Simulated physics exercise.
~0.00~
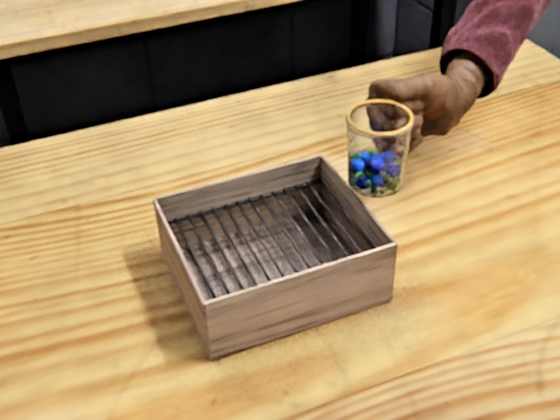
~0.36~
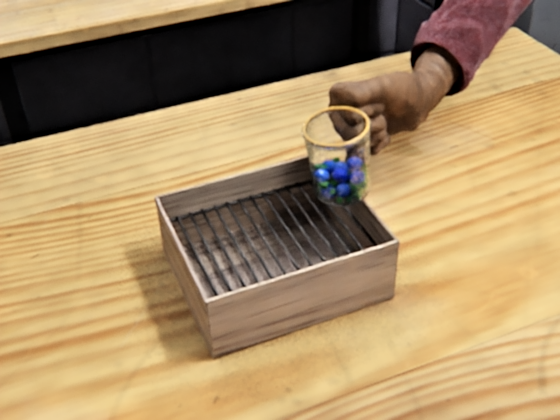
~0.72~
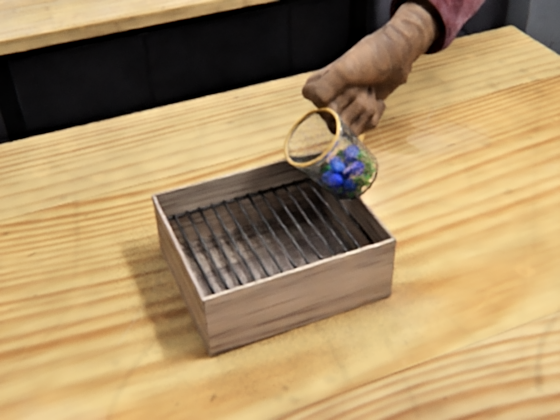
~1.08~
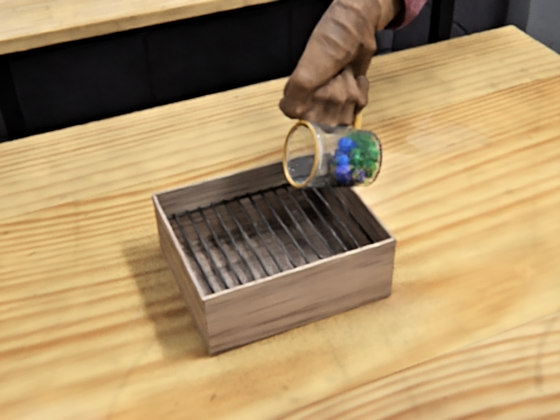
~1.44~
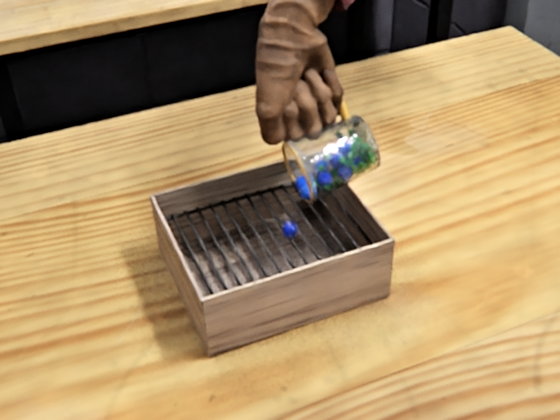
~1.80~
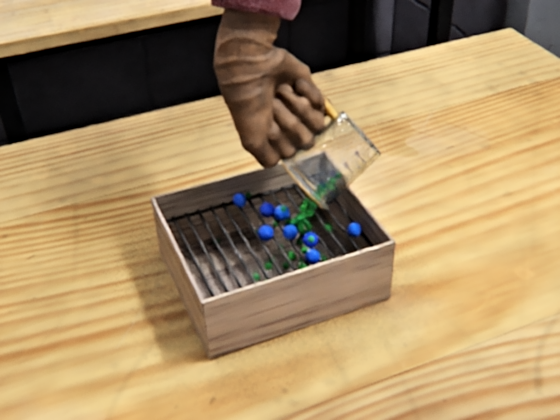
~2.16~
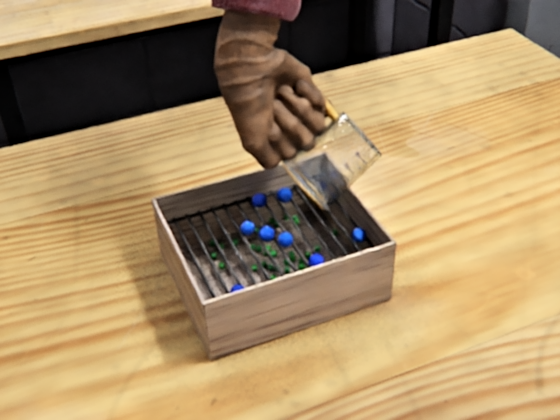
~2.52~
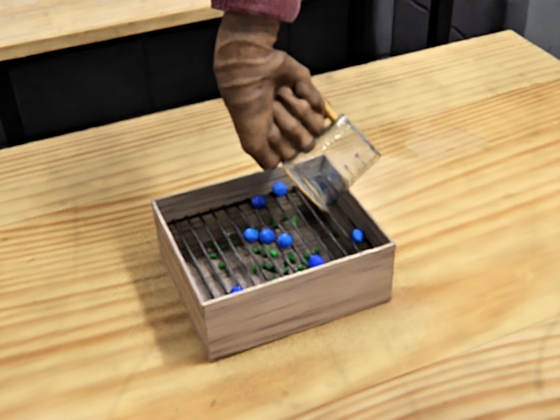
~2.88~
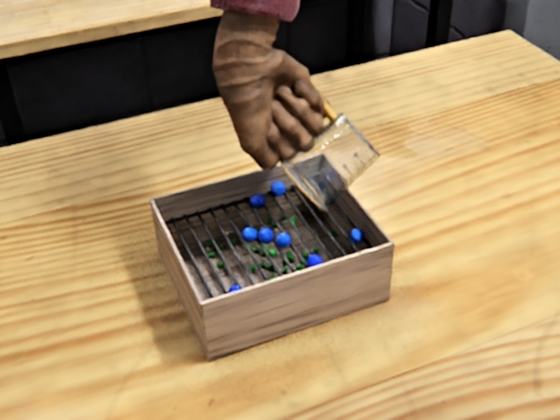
On a light wooden table, a hand moved a clear cup of blue and green beads left over a wooden box strung with dark wires and tipped it until it emptied; the blue ones stayed on top while almost all the green ones slipped through.
